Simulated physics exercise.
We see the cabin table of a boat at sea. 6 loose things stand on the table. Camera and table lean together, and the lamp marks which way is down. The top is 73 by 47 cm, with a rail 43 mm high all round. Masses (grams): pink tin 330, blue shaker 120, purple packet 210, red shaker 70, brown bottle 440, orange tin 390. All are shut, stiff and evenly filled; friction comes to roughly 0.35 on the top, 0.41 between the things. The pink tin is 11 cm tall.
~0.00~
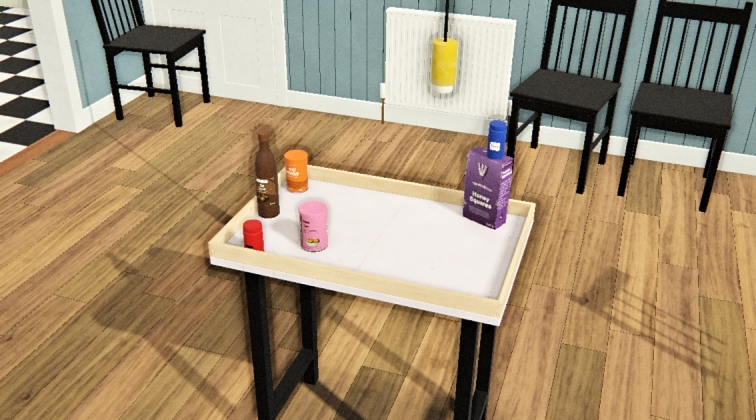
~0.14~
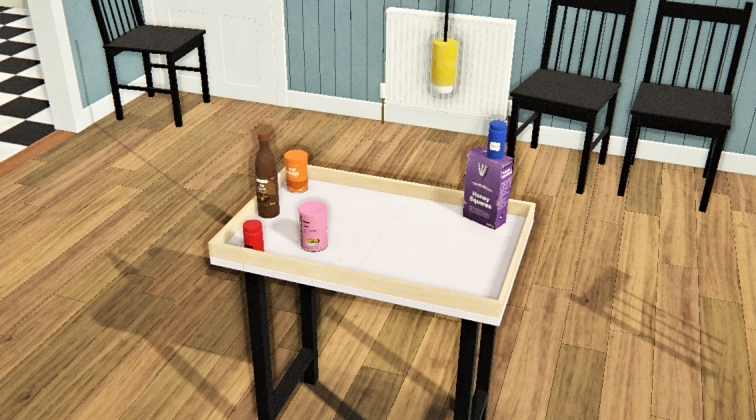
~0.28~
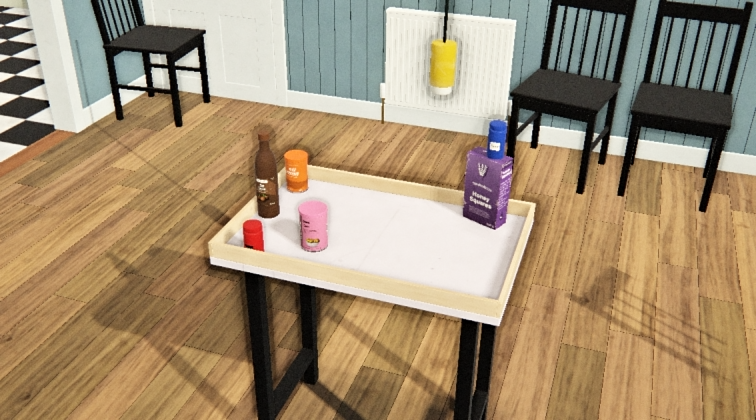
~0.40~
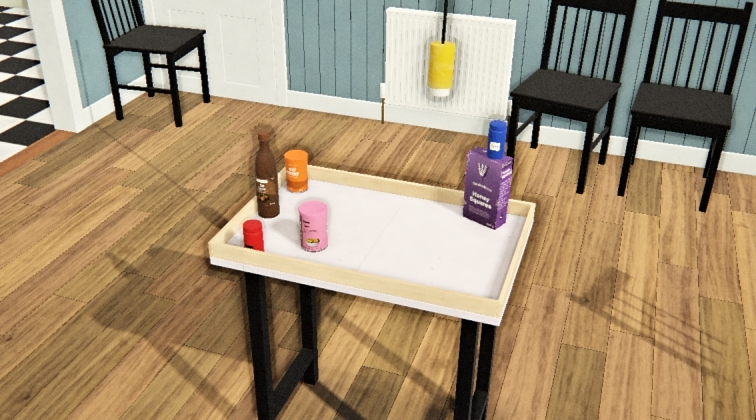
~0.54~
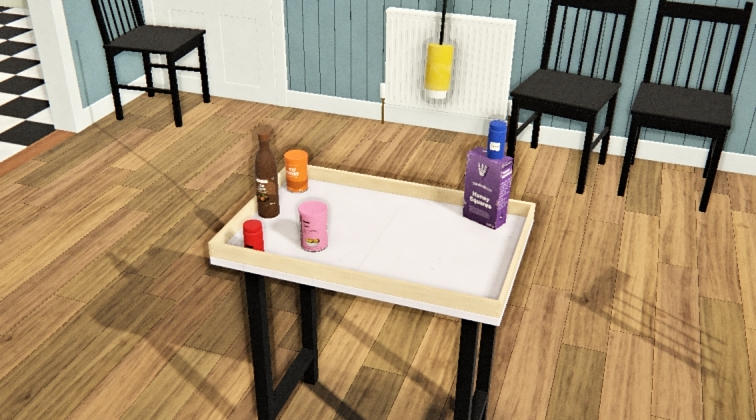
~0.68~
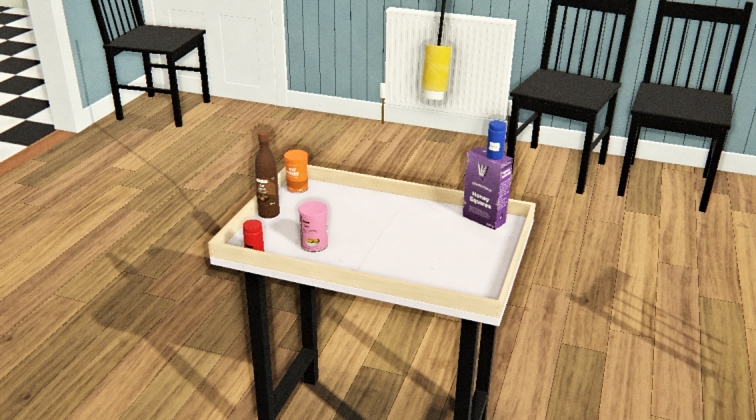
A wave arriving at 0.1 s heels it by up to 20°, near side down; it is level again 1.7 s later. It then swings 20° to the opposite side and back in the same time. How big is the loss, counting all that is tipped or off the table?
Lost: At least three.
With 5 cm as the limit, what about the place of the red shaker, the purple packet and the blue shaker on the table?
The red shaker stays put; the purple packet gets shifted; the blue shaker leaves its spot.
Around 1.08 s, heel 19°, near side down; blue shaker tipped 51° against what carries it near (445, 197); purple packet tipped 57° against what carries it; brown bottle tipped 26° against what carries it.
Around 1.18 s, heel 17°, near side down; blue shaker on its side near (412, 274); purple packet on its side; brown bottle tipped 60° against what carries it.
Around 2.68 s, heel 20°, far side down; blue shaker on its side near (399, 274); purple packet on its side; brown bottle on its side.
Finally (5.4 s), on their side or leaning hard on the table, blue shaker, purple packet and brown bottle; the other 3 still in place (within 5 cm). In the last view, pink tin near (314, 227), blue shaker near (381, 270).
